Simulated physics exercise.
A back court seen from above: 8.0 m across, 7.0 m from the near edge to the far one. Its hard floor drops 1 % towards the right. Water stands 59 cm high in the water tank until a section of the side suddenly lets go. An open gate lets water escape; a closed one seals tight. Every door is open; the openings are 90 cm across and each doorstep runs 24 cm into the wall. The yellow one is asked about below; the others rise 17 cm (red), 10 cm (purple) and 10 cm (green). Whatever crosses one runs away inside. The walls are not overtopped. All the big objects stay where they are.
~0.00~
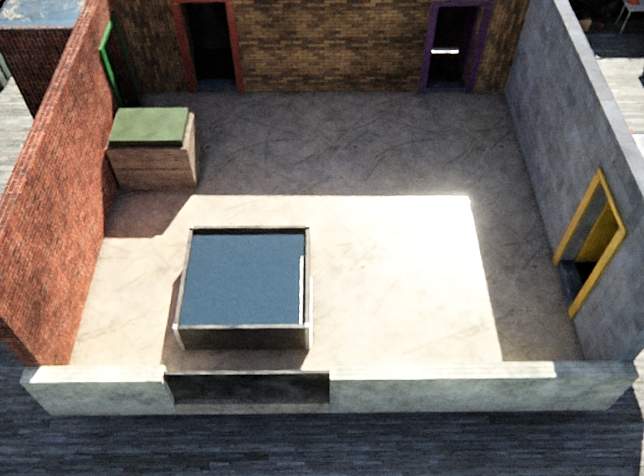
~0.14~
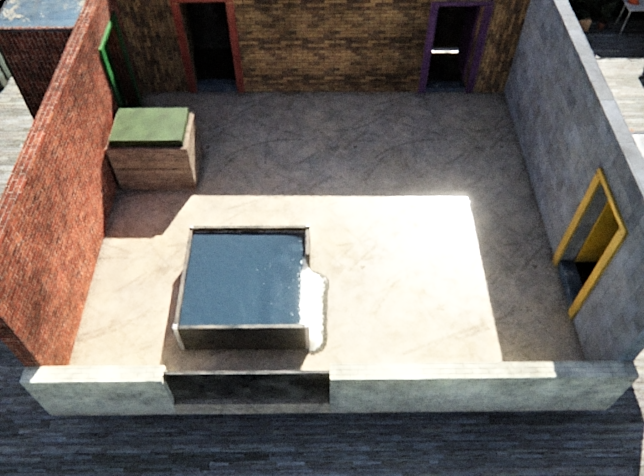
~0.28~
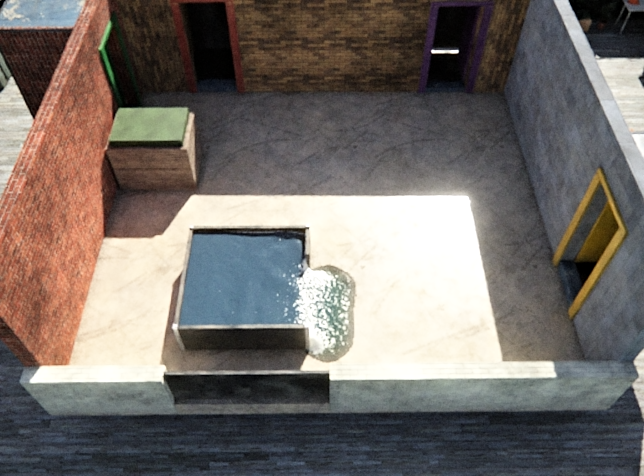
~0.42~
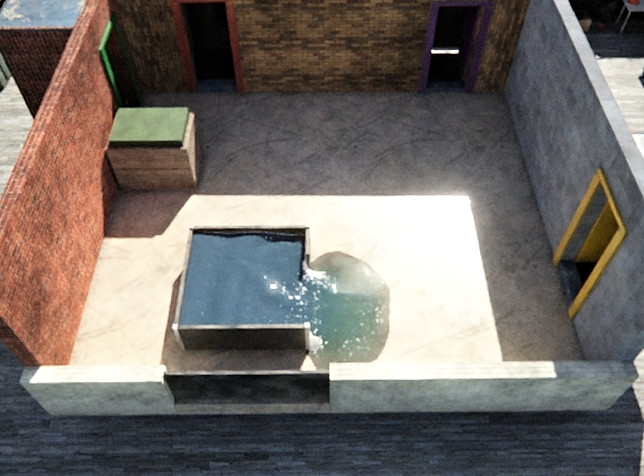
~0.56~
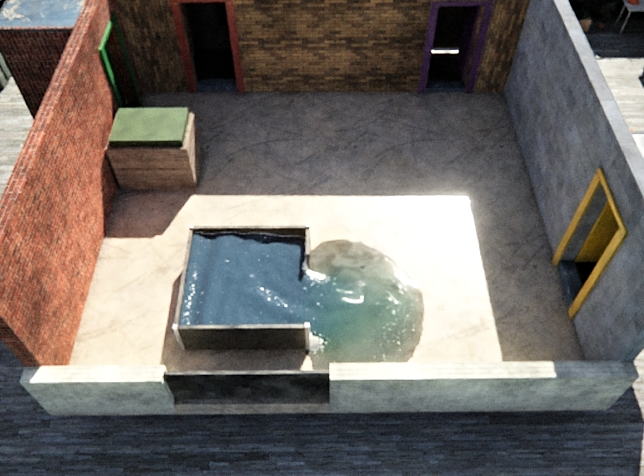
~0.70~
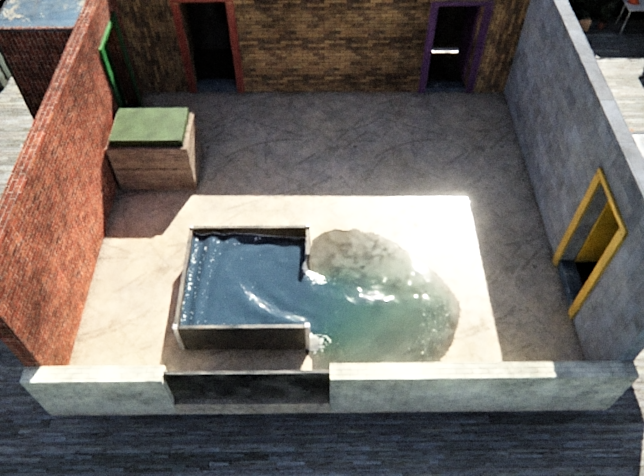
Water poured out through a gap in the right side of a tank in a walled courtyard, spreading rightward across the pale floor in a widening, glinting puddle while the level inside sank.
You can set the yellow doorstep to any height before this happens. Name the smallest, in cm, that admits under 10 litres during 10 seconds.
At least 21 cm or so.
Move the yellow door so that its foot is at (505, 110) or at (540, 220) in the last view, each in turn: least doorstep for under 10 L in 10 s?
Roughly 14.0 and 13.0 cm.
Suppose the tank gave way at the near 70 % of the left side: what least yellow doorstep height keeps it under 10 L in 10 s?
Some 6.5 cm.
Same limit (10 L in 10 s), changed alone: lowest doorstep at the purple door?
About 13.0 cm at purple.
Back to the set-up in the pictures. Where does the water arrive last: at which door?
Last comes the green one.
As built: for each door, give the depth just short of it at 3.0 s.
Depths in cm: Yellow 25, red 0, purple 0, green 0.
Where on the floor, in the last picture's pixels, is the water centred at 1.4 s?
Around (308, 305).
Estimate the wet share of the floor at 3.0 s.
Some 30 per cent of it.
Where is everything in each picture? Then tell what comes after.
In the first picture, still water, 59 cm deep, in the water tank at (246, 276); the yellow door at (584, 253) is dry.
In the second picture, the gap is at (306, 304), the front 0.3 m out at (323, 322); the back of the water tank holds 59 cm.
In the third picture, water pours out at (306, 305) and has run 0.7 m, to (351, 294); about 11 cm deep outside, 59 cm at the back.
In the fourth picture, the gap is at (306, 305), the front 1.3 m out at (385, 306); the back of the water tank holds 59 cm.
In the fifth picture, the gap is at (306, 305), the front 1.8 m out at (419, 318); the back of the water tank holds 54 cm.
In the sixth picture, the front is at (454, 312), 2.4 m from the gap at (306, 305); 5.2 m2 of floor is wet, 49 cm left at the back; 1.9 m in a straight line remain to the yellow door at (584, 253).
After 1.4 s water covers 25 % of the floor, deepest (30 cm) near (316, 325); 2 cm at the yellow door, 0 litres in over its 19 cm doorstep.
After 3.0 s water covers 30 % of the floor, deepest (34 cm) near (586, 375); 25 cm at the yellow door, 9 litres in over its 19 cm doorstep.
After 10.0 s water covers 70 % of the floor, deepest (12 cm) near (517, 147); 8 cm at the yellow door, 18 litres in over its 19 cm doorstep.
At the yellow door as built, the water arrived by 1.4 s and peaked near 26 cm at 2.8 s.
Run again over the same 10 s with other heights there, 18 litres in over 19 cm, 1 litre over 25.5 cm. The limit of 10 litres is kept from about 21 cm up.
